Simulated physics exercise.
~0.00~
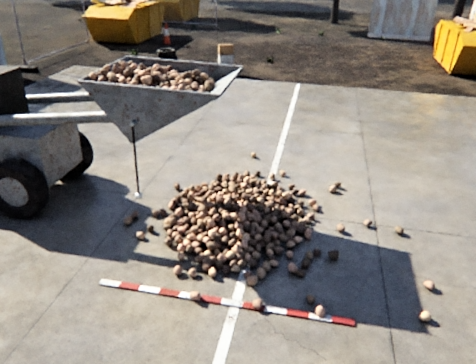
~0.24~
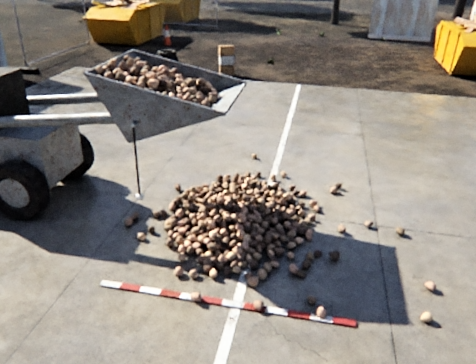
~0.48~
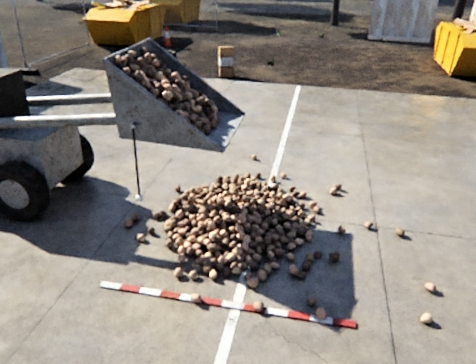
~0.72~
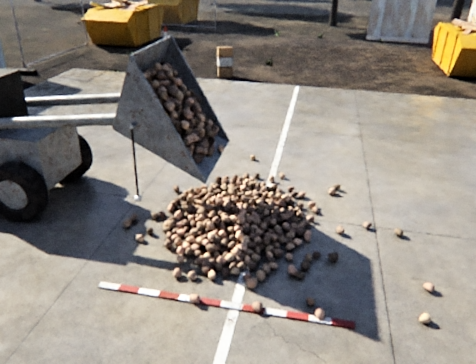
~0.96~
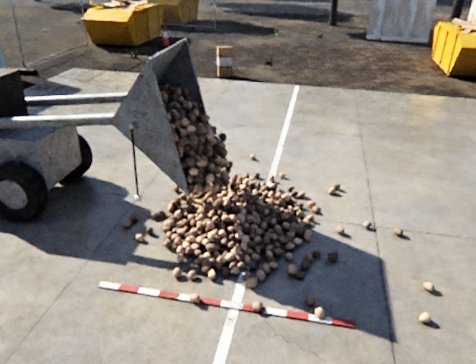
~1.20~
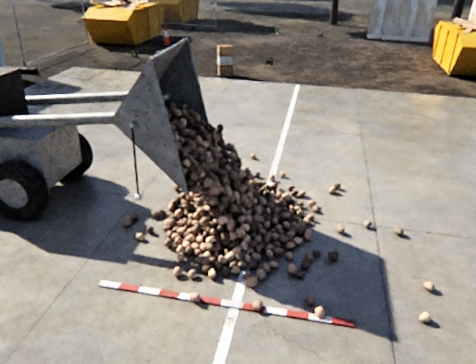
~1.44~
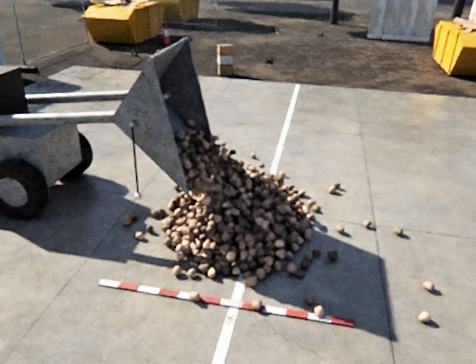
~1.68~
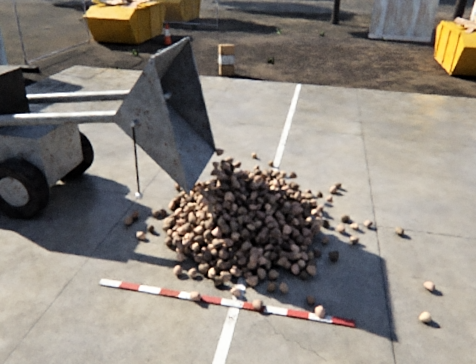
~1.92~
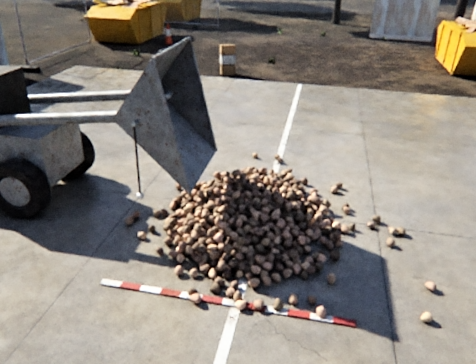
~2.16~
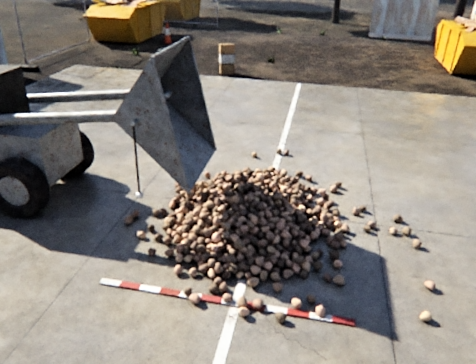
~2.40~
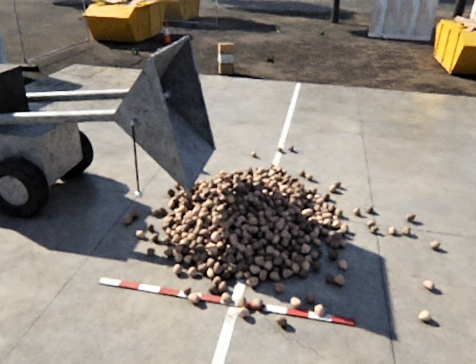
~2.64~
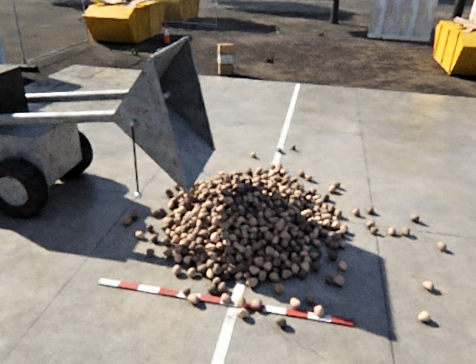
Metal skip on a wheeled machine tipping brown stones onto an existing pile, leaving a larger heap spread across a white line.
